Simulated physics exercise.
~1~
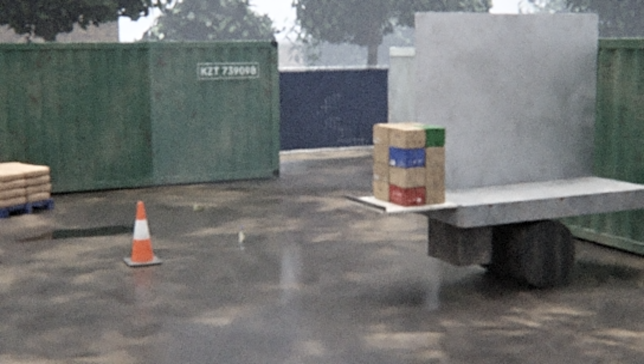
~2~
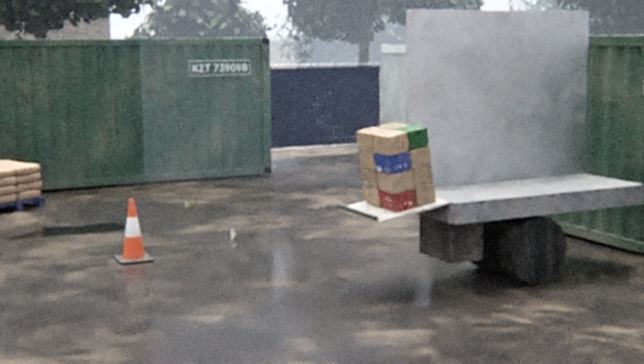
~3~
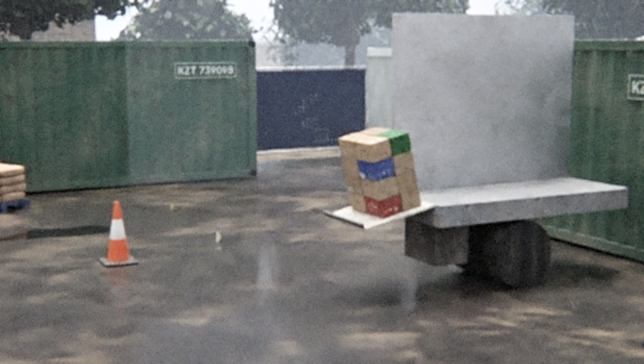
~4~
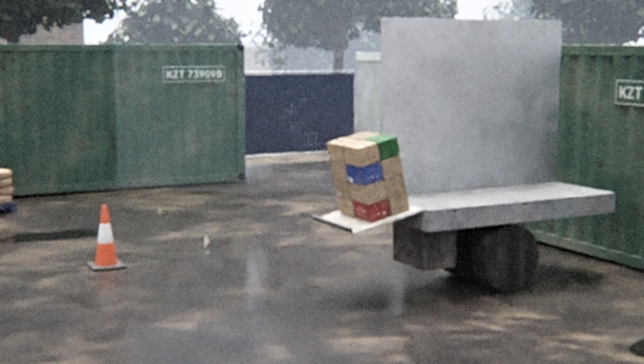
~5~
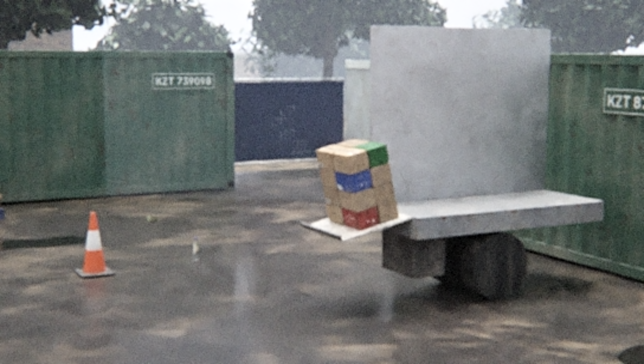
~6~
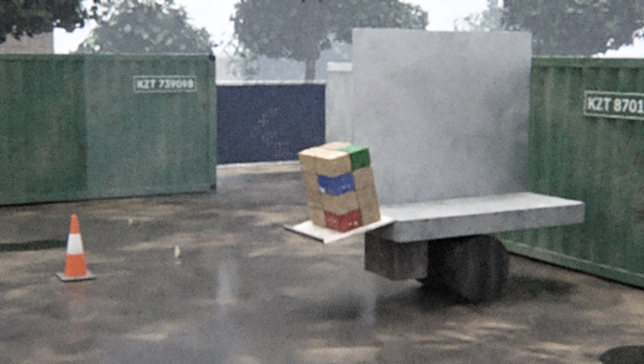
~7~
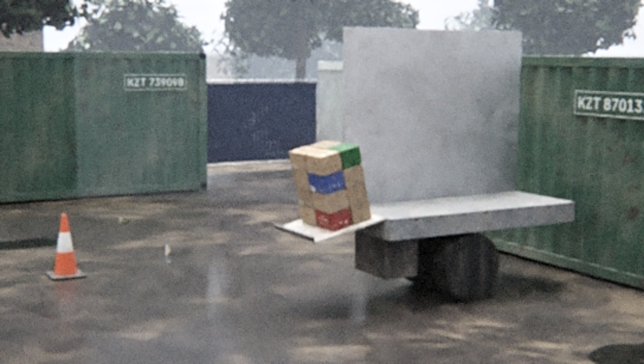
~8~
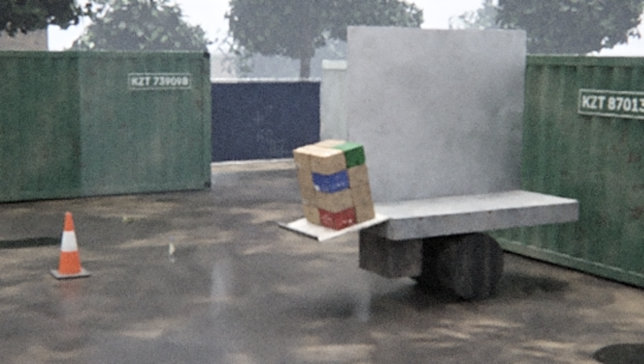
A stack of parcels tilts as the lorry's tail lift droops, but none fall.
